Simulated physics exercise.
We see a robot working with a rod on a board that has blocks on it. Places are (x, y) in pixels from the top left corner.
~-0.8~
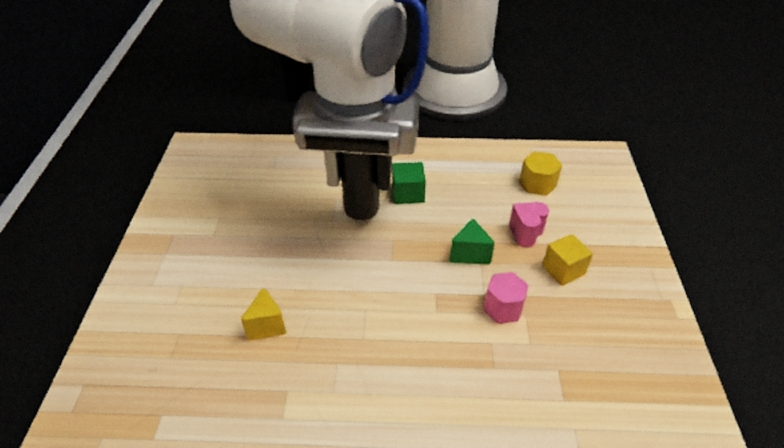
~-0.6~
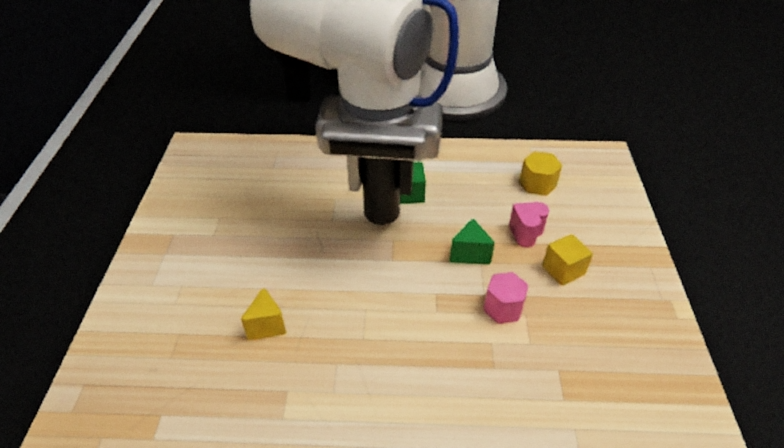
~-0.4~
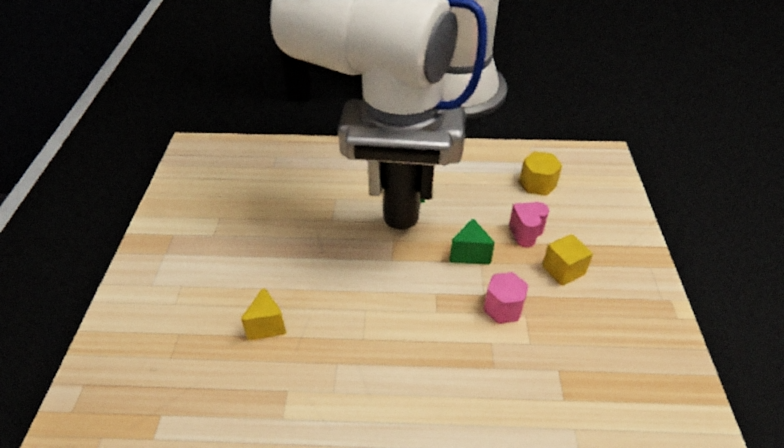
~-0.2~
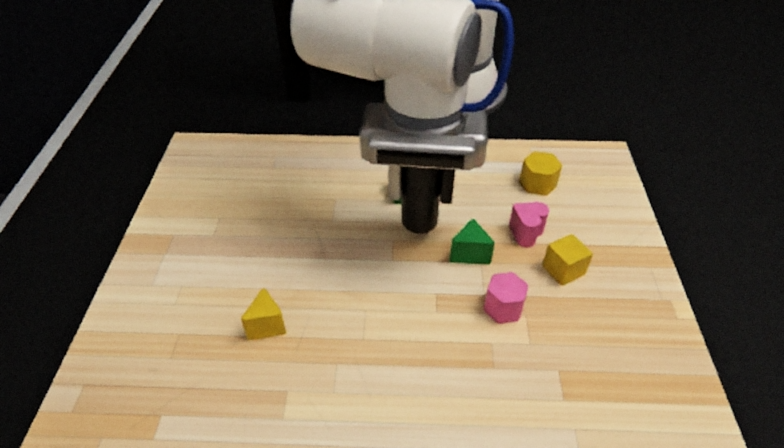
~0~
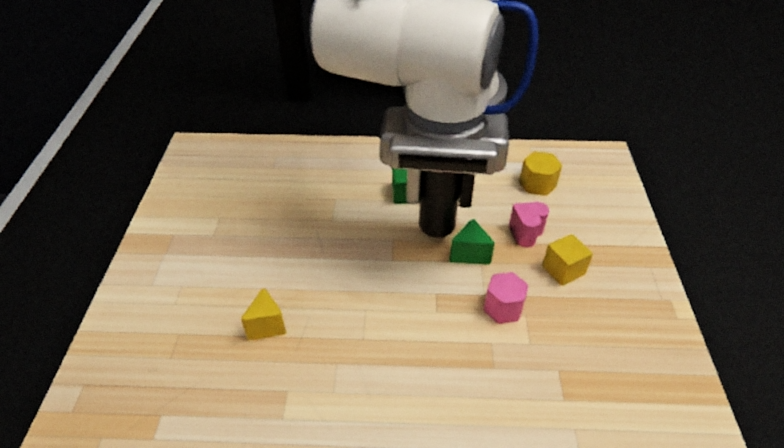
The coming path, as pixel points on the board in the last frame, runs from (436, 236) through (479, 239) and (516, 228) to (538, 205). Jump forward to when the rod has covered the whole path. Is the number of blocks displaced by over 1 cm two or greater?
Yes, that is how it ends up.
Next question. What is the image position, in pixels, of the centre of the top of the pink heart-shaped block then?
At pixel (569, 203).
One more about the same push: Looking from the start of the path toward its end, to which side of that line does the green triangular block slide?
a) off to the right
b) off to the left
a: Off to the right.
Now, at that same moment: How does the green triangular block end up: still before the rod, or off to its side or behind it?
Lost on the way.
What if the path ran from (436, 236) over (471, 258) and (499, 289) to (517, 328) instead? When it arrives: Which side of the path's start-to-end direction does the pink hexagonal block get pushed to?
Gets pushed right.
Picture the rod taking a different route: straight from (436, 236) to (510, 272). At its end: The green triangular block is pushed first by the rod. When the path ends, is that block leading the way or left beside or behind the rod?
Prediction: Still leading.
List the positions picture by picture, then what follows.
In the first frame, tip of the rod at (362, 209), middles of tops, green triangular block at (473, 234), pink heart-shaped block at (532, 212), yellow hexagonal block at (543, 162).
In the second frame, rod at (382, 213), nothing pushed.
In the third frame, rod at (401, 218), nothing pushed.
In the fourth frame, rod at (420, 222), nothing pushed.
In the fifth frame, rod at (437, 226), green triangular block at (473, 234), pink heart-shaped block at (532, 212), yellow hexagonal block at (543, 162).
On the path given first. One third of the way, rod at (482, 229); green triangular block at (494, 241), turned 45° clockwise.
Two thirds of the way, rod at (520, 217); green triangular block at (494, 241), turned 45° clockwise; pink heart-shaped block at (556, 207), turned 25° clockwise.
At the end, rod at (541, 195); green triangular block at (494, 241), turned 45° clockwise; pink heart-shaped block at (569, 203), turned 45° clockwise; yellow hexagonal block unmoved.
